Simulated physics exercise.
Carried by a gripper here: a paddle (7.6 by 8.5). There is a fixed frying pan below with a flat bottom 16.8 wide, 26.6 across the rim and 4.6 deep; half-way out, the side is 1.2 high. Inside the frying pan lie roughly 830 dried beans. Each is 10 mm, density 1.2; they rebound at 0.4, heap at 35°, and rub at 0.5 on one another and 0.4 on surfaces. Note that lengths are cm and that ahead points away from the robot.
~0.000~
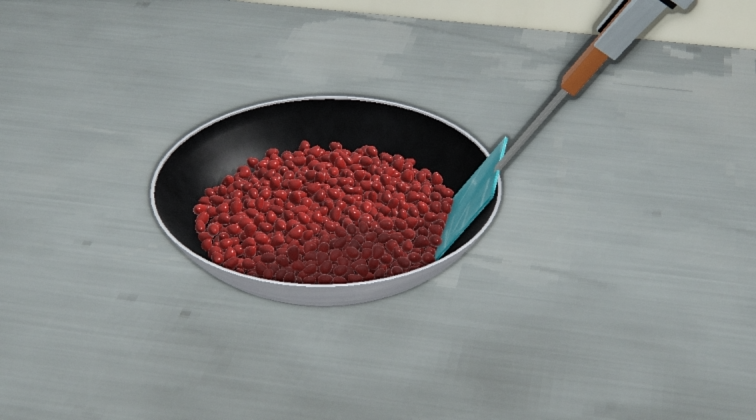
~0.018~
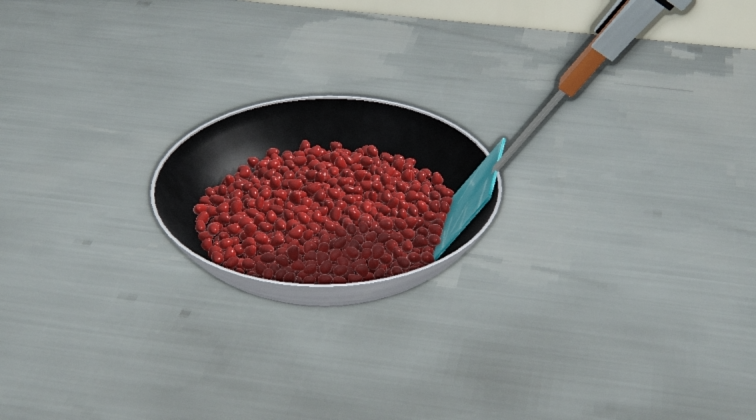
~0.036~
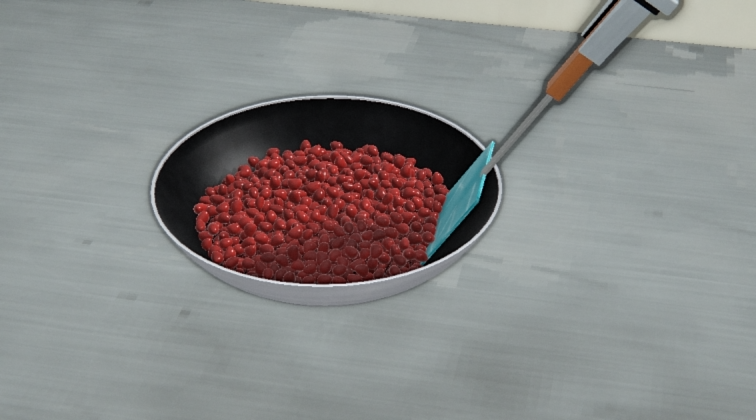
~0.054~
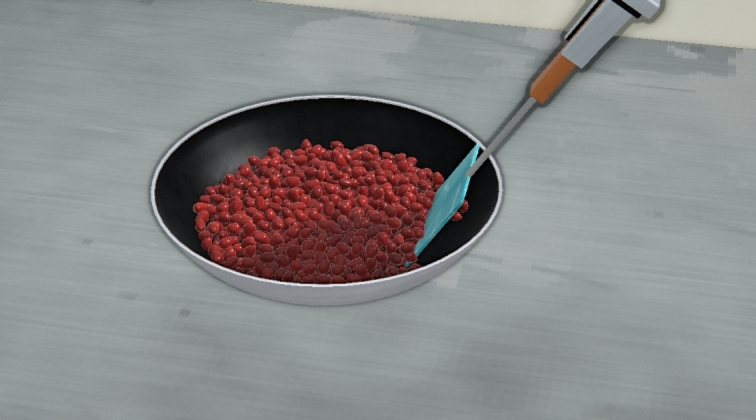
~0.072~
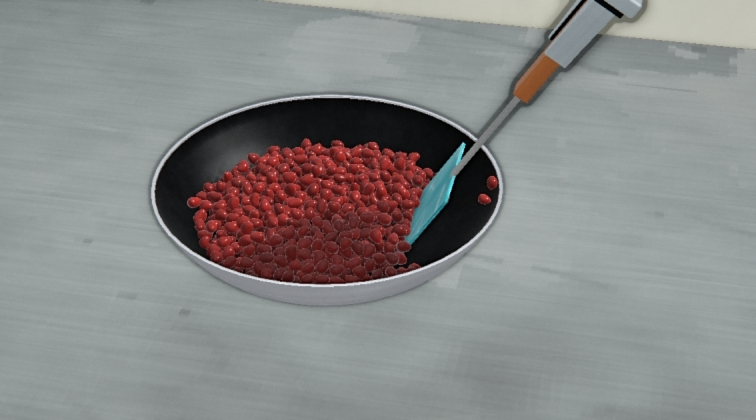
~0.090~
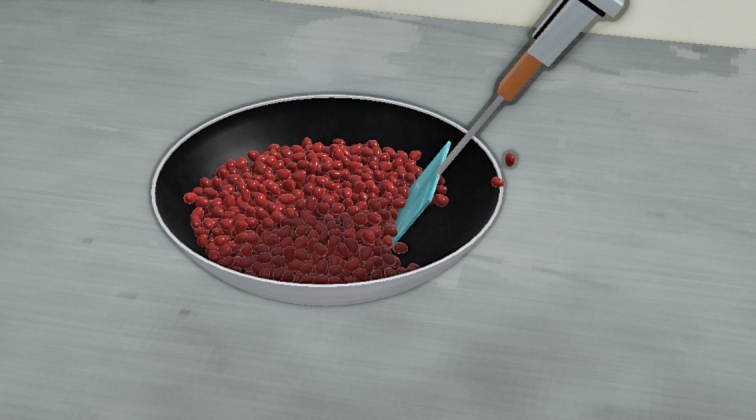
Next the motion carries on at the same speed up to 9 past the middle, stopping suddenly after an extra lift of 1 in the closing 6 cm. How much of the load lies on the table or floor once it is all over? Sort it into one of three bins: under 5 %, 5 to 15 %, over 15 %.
Bin: Over 15 %.
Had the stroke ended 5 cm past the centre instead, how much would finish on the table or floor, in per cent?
That would be something like 5 in a hundred.
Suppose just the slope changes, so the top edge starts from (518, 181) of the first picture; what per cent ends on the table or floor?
Some 20 per cent.
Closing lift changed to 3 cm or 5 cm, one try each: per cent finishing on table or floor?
Close to 25 and 20 percent respectively.
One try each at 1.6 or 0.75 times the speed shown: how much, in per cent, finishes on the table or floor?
I'd expect close to 35 and then close to 20 percent.
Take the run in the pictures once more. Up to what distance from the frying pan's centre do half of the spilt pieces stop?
20 cm or so.
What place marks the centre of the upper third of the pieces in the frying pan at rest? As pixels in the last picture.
Near (211, 178).
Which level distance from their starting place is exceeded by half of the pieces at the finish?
I'd put it at close to 6 centimetres.
By 0.17 s, sloping 58°, highest piece 14 above the table; 824 in the frying pan, 2 on the blade or in flight.
By 0.24 s, sloping 58°, highest piece 15 above the table; 821 in the frying pan, 5 on the blade or in flight.
By 0.48 s, sloping 58°, highest piece 8 above the table; 619 in the frying pan, 182 on the table or floor, 25 on the blade or in flight.
By 1.53 s, sloping 58°, highest piece 6 above the table; 616 in the frying pan, 210 on the table or floor.
Final count, 616 in the frying pan, 210 on the table or floor. That is 25 % on the table or floor.
